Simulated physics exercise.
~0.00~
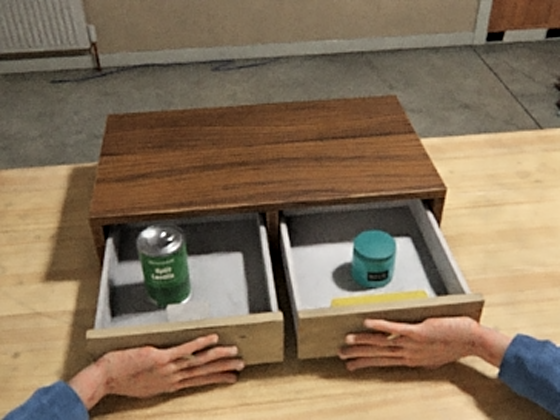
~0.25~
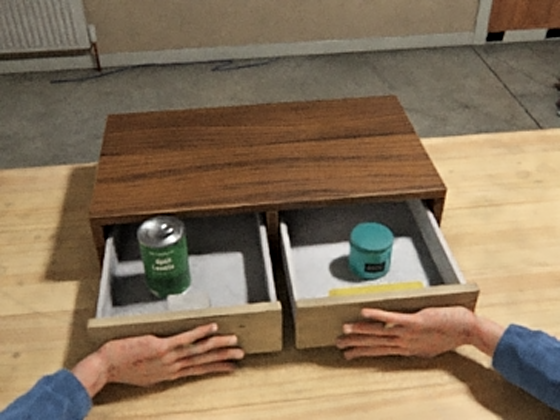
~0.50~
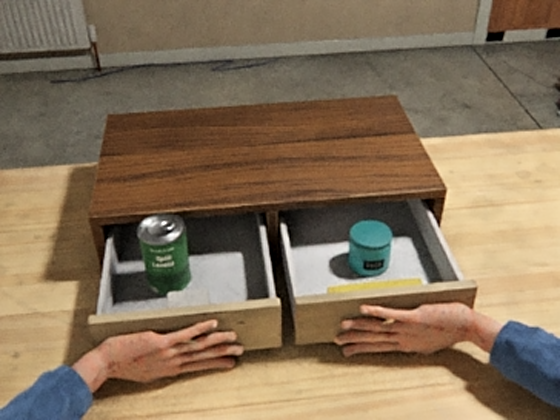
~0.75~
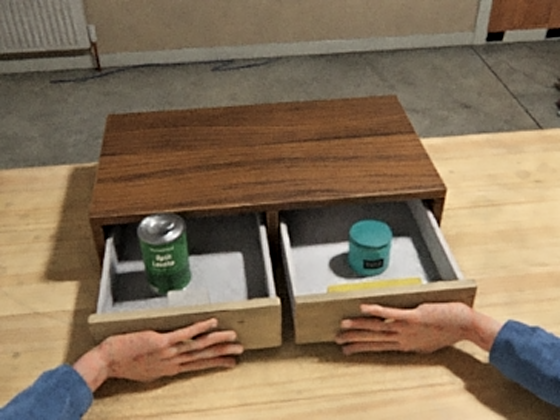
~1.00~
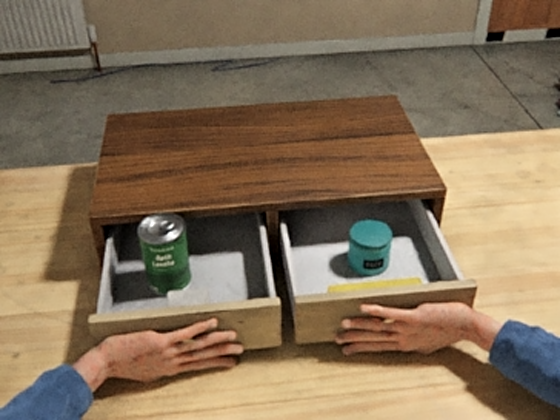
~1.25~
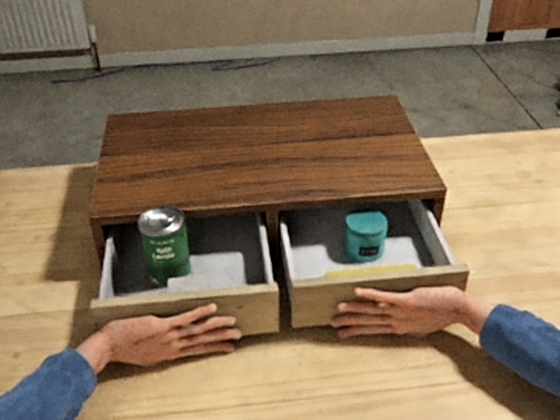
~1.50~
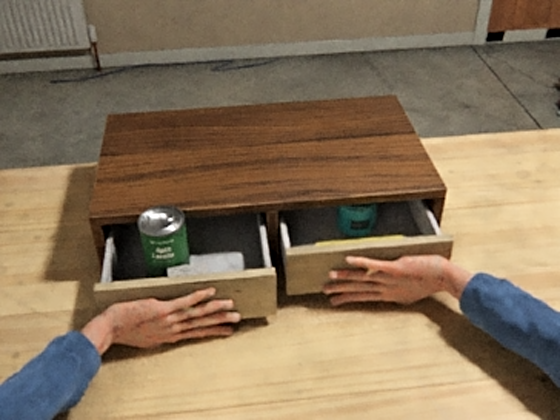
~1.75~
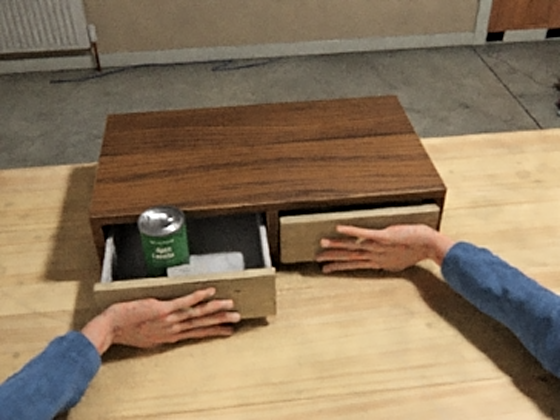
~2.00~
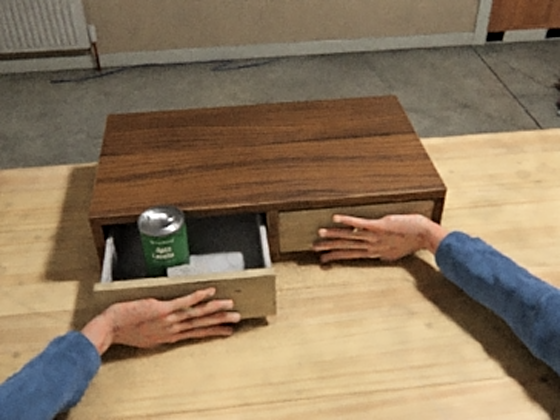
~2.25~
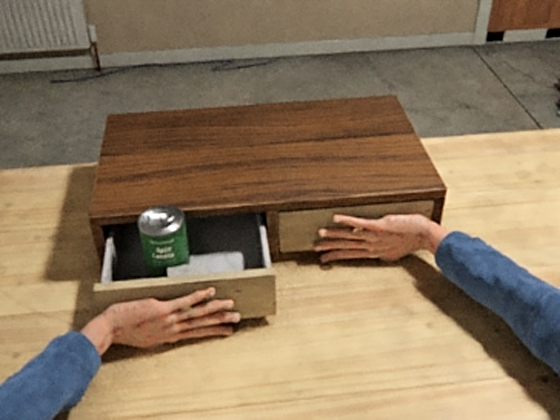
On a wooden table, hands push two drawers; the right closes, the left stays partly open.
